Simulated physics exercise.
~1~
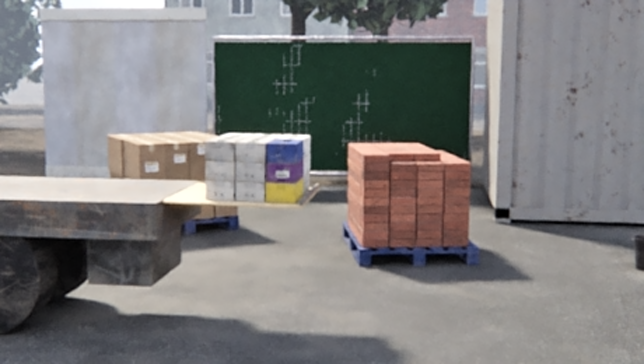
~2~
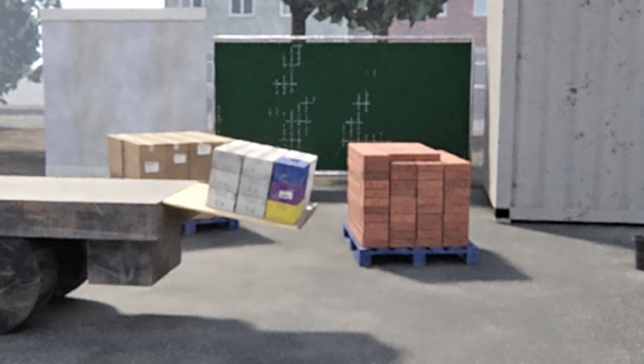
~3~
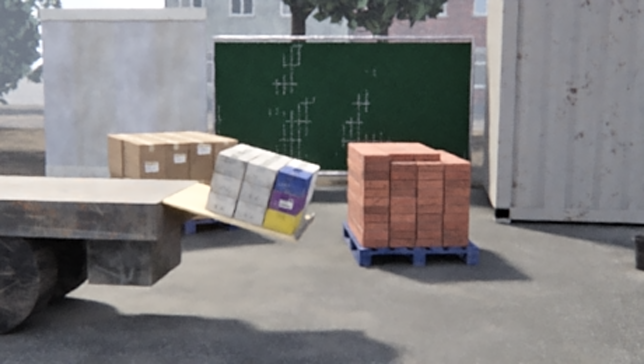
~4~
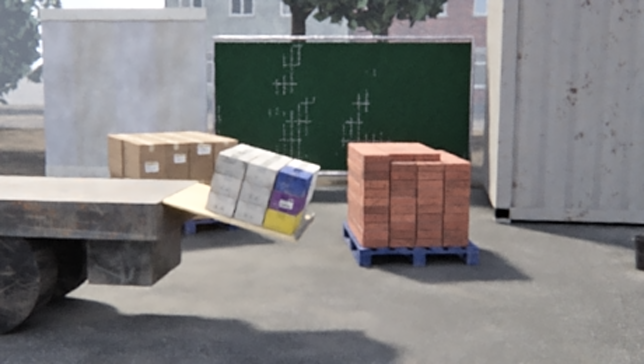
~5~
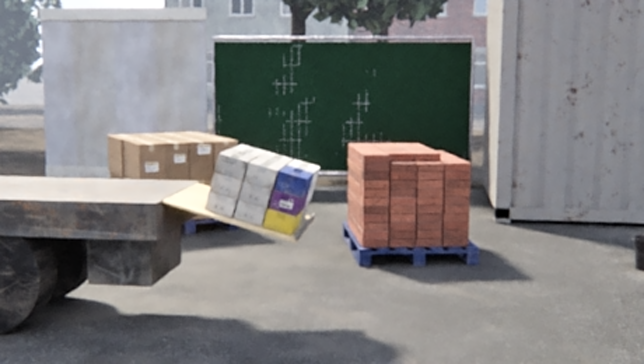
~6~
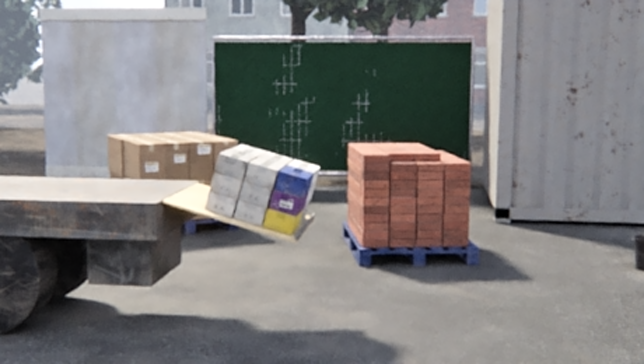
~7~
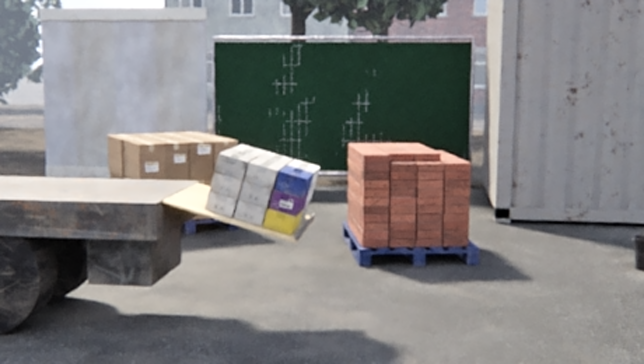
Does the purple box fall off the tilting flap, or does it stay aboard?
The purple box stays aboard, resting in the stack on the sloping flap.
